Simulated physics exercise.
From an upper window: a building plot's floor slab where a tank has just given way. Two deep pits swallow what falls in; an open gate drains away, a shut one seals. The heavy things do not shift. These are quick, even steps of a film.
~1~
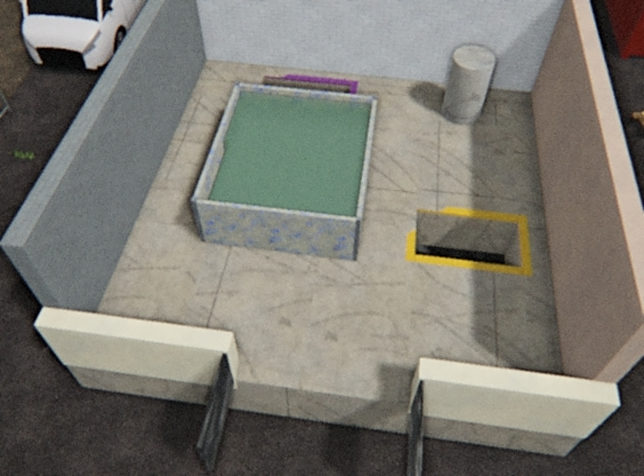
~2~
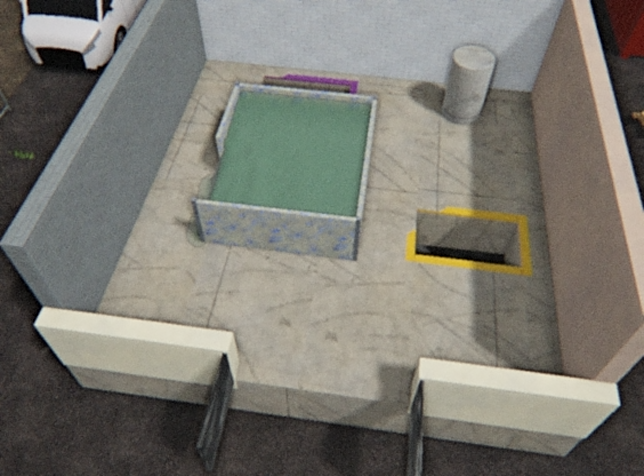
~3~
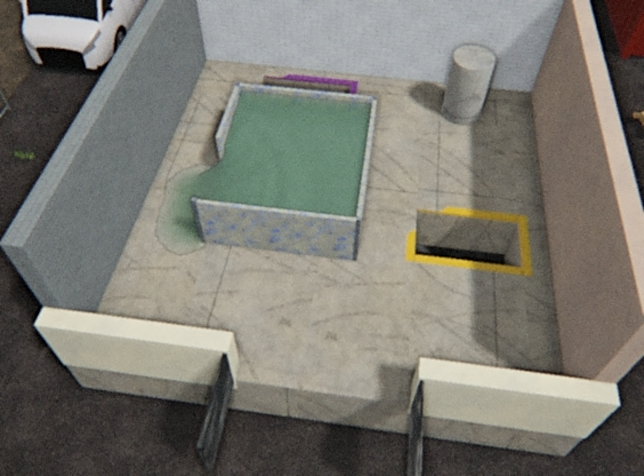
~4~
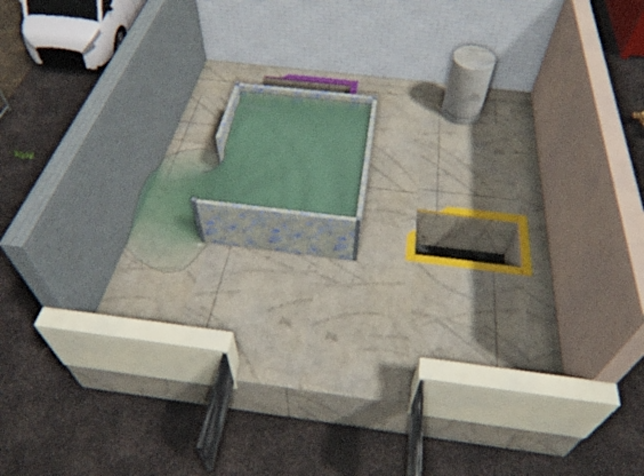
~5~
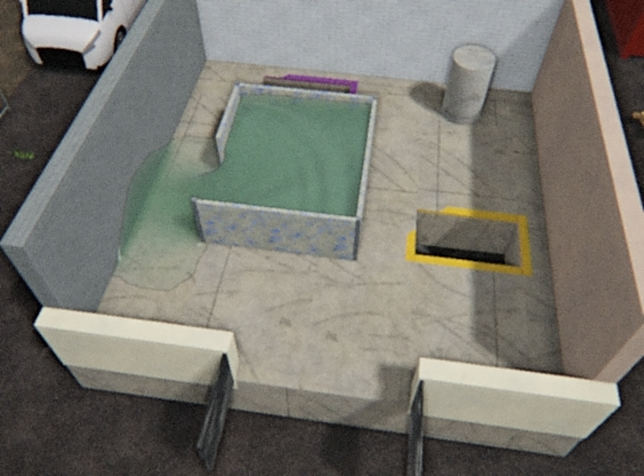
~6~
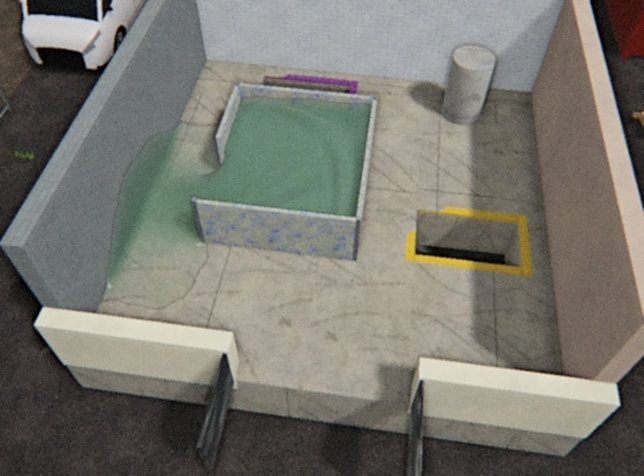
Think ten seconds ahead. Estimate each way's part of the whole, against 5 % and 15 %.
In the end: The gate takes from 5 to 15 %; the yellow pit takes more than 15 %; the purple pit takes more than 15 %.
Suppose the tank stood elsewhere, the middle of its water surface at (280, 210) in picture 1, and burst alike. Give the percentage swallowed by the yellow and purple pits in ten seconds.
Per cent: Yellow 8, purple 30.
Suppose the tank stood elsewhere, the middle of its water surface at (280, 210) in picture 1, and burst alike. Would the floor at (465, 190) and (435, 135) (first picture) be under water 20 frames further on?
In turn: Dry, free of water.
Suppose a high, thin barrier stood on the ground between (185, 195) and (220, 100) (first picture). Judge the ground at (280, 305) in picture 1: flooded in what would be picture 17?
There: Covered.
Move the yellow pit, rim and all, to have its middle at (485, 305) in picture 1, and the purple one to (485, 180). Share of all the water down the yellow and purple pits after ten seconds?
In per cent: Yellow 25, purple 20.
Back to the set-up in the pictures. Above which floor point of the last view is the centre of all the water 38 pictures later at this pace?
Roughly at (289, 218).
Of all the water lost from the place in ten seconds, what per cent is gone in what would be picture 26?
Close to 20 %.
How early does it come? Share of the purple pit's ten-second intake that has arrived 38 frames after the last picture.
Some 65 per cent.
A moment on, water covers 25 % of the floor; the gate 0 %, the yellow pit 0 %, the purple pit 0 %.
Next, water covers 40 % of the floor; the gate 0 %, the yellow pit 0 %, the purple pit 1 %.
Then, water covers 65 % of the floor; the gate 1 %, the yellow pit 1 %, the purple pit 7 %.
Later, water covers 75 % of the floor; the gate 4 %, the yellow pit 6 %, the purple pit 17 %.
In the end, water covers 85 % of the floor; the gate 8 %, the yellow pit 17 %, the purple pit 26 %.
